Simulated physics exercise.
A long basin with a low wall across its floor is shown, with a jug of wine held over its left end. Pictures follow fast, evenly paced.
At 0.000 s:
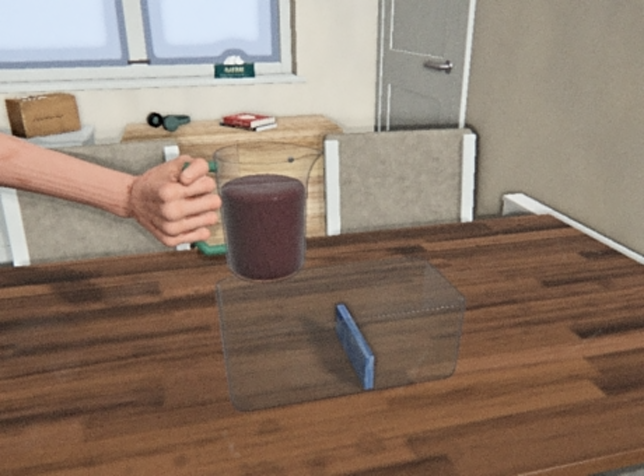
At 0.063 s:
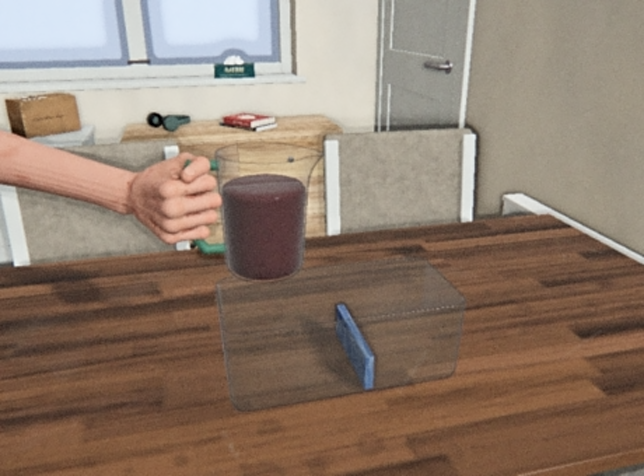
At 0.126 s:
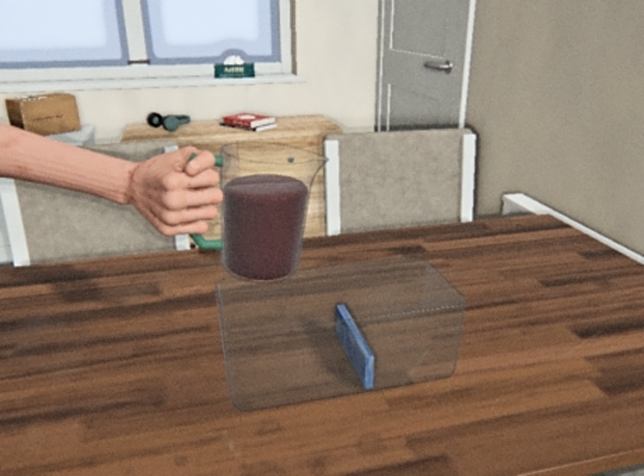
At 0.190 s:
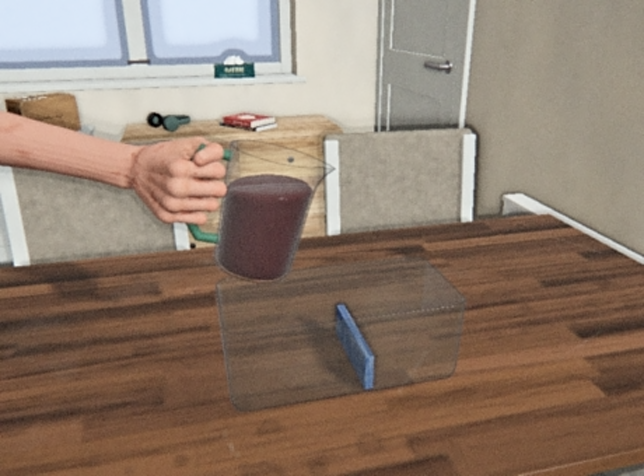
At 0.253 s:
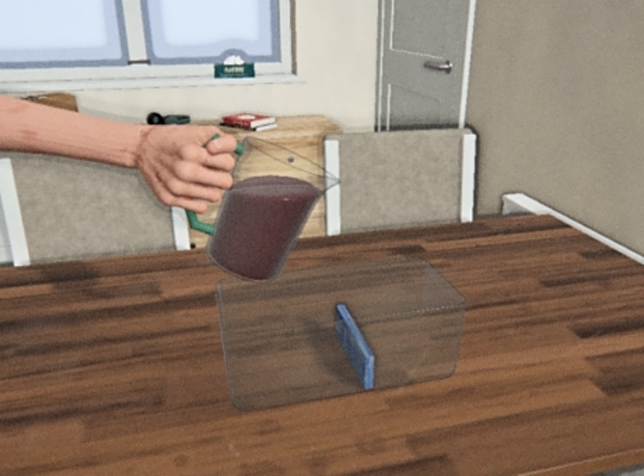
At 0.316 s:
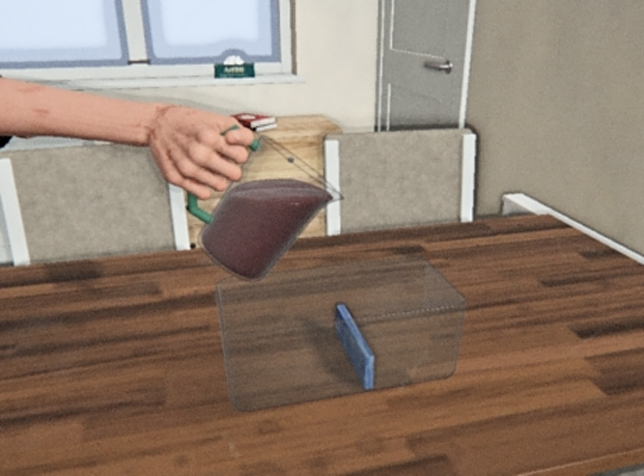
A hand reaching in from the left holds a clear jug of dark red wine by its green handle, first upright, then tilting rightward slowly and then faster, its wine surface shifting toward the spout. Below it, a long transparent basin with a low blue wall across its floor rests on a brown wooden table. The unmoving camera looks slightly down into a room with pale chairs, windows and a grey door behind.
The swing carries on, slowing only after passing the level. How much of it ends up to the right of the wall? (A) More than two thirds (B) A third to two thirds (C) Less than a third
A third to two thirds.
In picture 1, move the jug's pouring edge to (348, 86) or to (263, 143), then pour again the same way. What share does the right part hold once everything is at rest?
First try: About 75 %; second try: About 5 %.
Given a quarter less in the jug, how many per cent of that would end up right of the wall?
Best guess: Around 40 %.
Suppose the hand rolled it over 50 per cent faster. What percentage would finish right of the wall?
Share on the right: Some 40 percent.
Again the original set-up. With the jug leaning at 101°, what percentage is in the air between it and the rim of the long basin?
It's about 20 per cent.
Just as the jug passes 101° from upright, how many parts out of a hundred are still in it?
Amount still in: Approx. 60 %.
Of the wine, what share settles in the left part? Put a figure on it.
I'd put it near 45 per cent.
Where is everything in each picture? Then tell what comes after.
The first picture shows tilt 0°; pouring edge (322, 150); surface from (220, 187) to (303, 181); the long basin's rim runs from (220, 306) to (444, 279); the wall's top is at (354, 330).
The second picture shows tilt 2°; pouring edge (324, 152); surface from (220, 187) to (304, 182).
The third picture shows tilt 7°; pouring edge (329, 157); surface from (223, 187) to (306, 182).
The fourth picture shows tilt 15°; pouring edge (335, 167); surface from (226, 189) to (311, 183).
The fifth picture shows tilt 26°; pouring edge (341, 180); surface from (223, 203) to (319, 186).
The sixth picture shows tilt 38°; pouring edge (344, 197); surface from (214, 210) to (331, 191).
A moment on, the jug is tipped right over and 62 per cent is still to pour, 1 is left of the wall and 18 right of it.
Next, the jug is tipped right over and 10 per cent is still to pour, 31 is left of the wall and 51 right of it.
Then the jug is tipped right over and 0 per cent is still to pour, 44 is left of the wall and 53 right of it.
Later the jug is tipped right over and 0 per cent is still to pour, 45 is left of the wall and 53 right of it.
Finally, 45 per cent lies left of the wall, 53 right of it and 2 outside.
